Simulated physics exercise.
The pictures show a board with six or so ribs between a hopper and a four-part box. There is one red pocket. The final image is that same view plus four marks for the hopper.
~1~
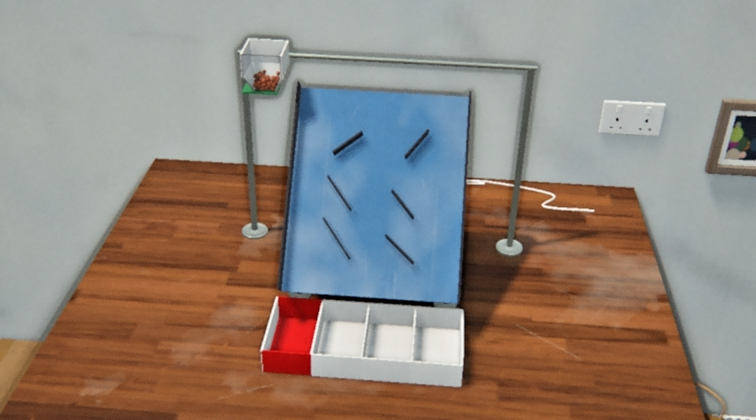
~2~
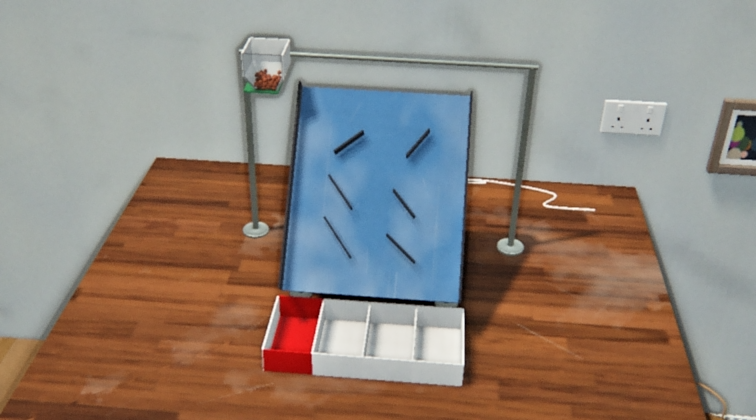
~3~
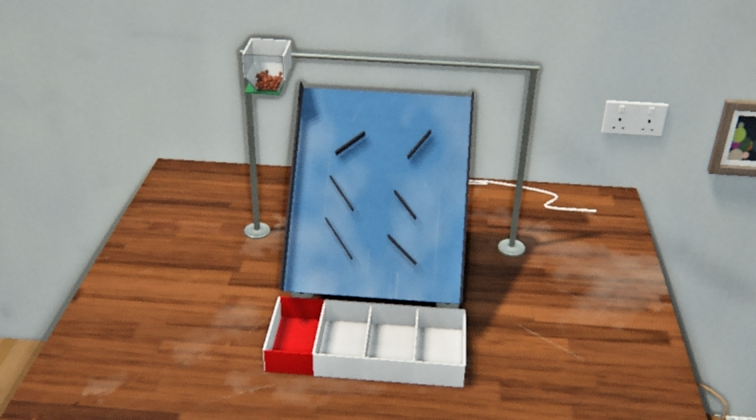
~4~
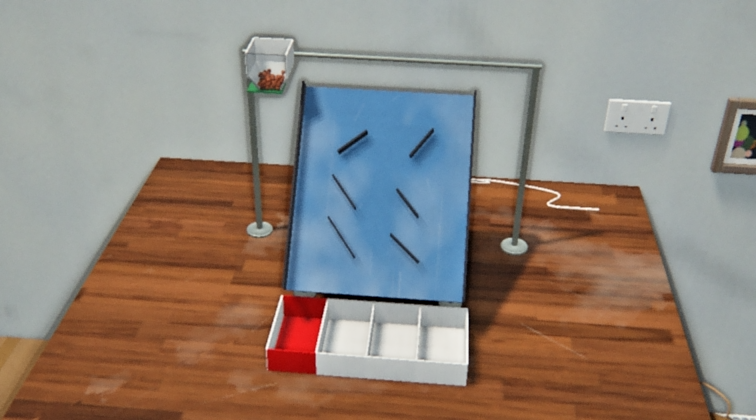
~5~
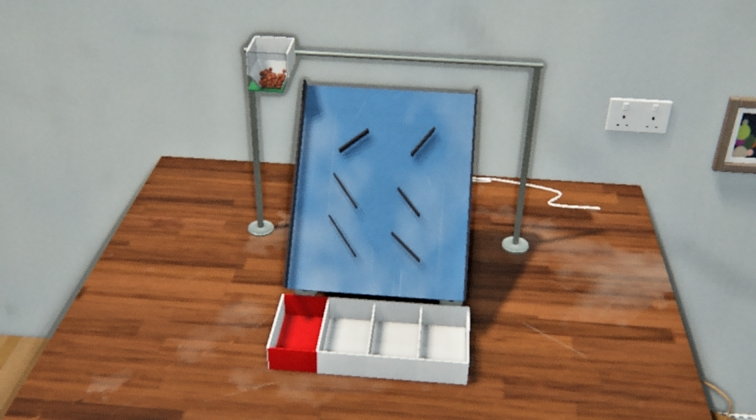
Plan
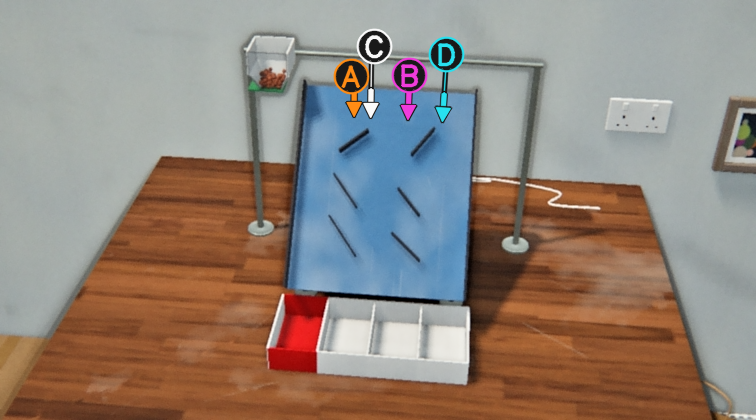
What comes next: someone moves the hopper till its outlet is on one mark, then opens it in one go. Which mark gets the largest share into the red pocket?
A works best here.
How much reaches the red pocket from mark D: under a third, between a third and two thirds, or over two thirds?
Mark D gives under a third.
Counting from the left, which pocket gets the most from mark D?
The fourth from the left.
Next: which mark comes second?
It is C.
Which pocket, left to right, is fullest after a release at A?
It is the first one.
On the marked copy, mark A meets the board at (354, 111); mark B meets the board at (408, 114); mark C meets the board at (370, 112); mark D meets the board at (442, 116).
If A is chosen, most in the red pocket, a stray few in other pockets, about a quarter held on the board.
If B is chosen, none in the red pocket, nearly all in other pockets.
If C is chosen, about a third in the red pocket, about half in other pockets, a small part held on the board.
If D is chosen, none in the red pocket, nearly all in other pockets.
